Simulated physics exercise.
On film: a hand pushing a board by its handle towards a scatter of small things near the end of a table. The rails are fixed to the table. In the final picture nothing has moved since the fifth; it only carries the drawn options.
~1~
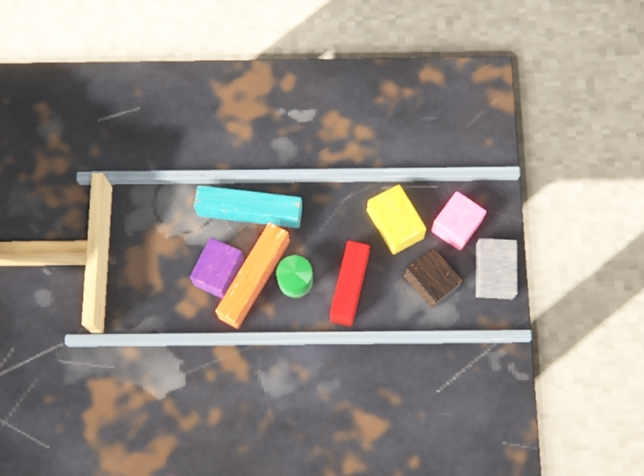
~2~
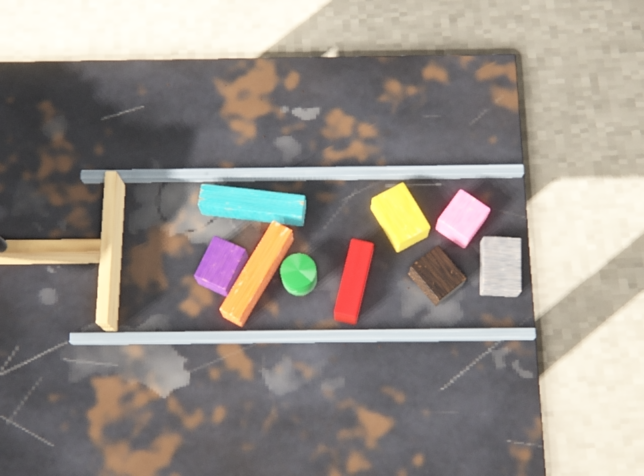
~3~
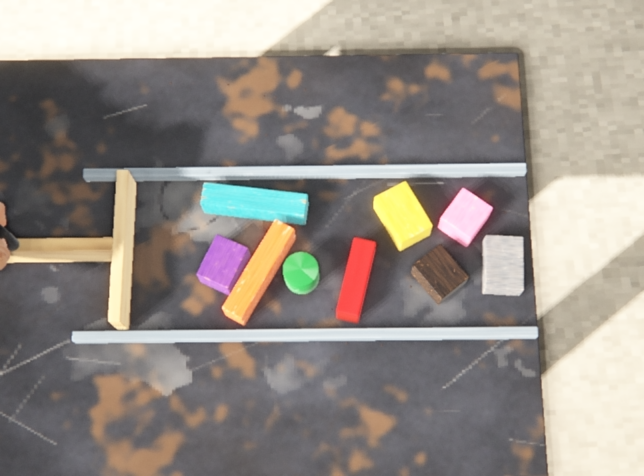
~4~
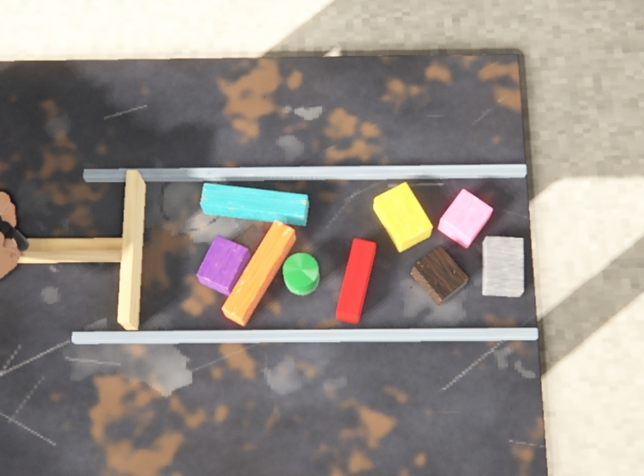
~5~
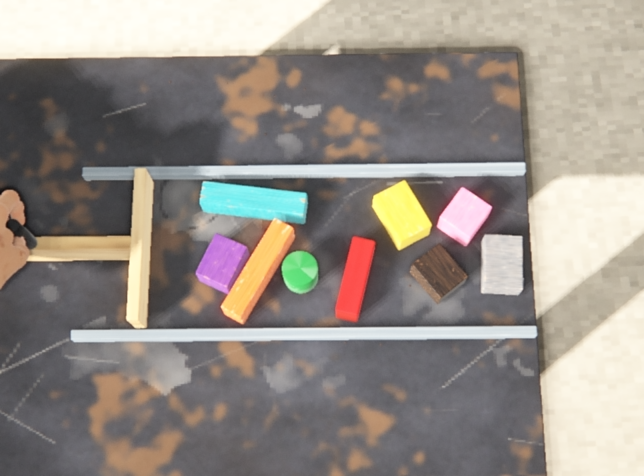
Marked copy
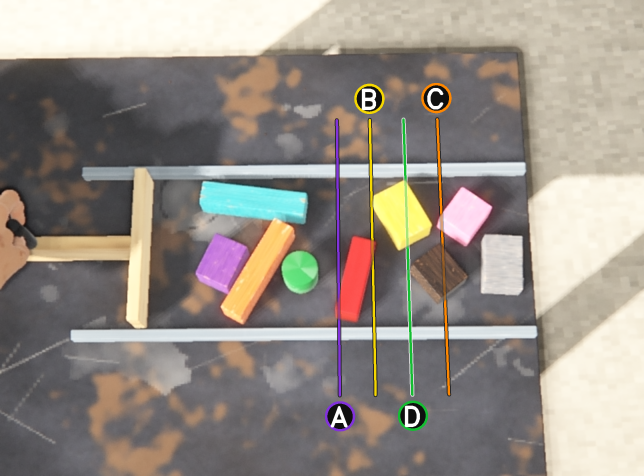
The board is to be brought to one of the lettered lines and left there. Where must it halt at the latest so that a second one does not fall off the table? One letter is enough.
It should halt at B.
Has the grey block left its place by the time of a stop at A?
Yes.
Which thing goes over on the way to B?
The grey block.
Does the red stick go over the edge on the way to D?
No.
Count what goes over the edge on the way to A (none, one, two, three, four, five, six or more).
In all, none.
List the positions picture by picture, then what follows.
In the first frame, grey block (497, 269); pink block (458, 221); red stick (350, 284).
In the second frame, board (106, 245); yellow block (401, 218).
In the third frame, board (119, 244); green tin (301, 274).
In the fourth frame, board (128, 244); turquoise bar (256, 204).
In the fifth frame, board (137, 242); grey block (502, 265); pink block (464, 217); red stick (355, 280).
On the marked copy, A at (338, 252); B at (373, 252); C at (443, 251); D at (408, 251).
Following B. Soon after the start, board (220, 241); turquoise bar (283, 200); orange bar (277, 274).
Later, board (306, 240); pink block (469, 220); black block (456, 276).
In the end, board (368, 240); grey block over the edge; pink block (510, 237); one fallen.
As for the rest, A is within the limit but short; C drops four; D drops three.
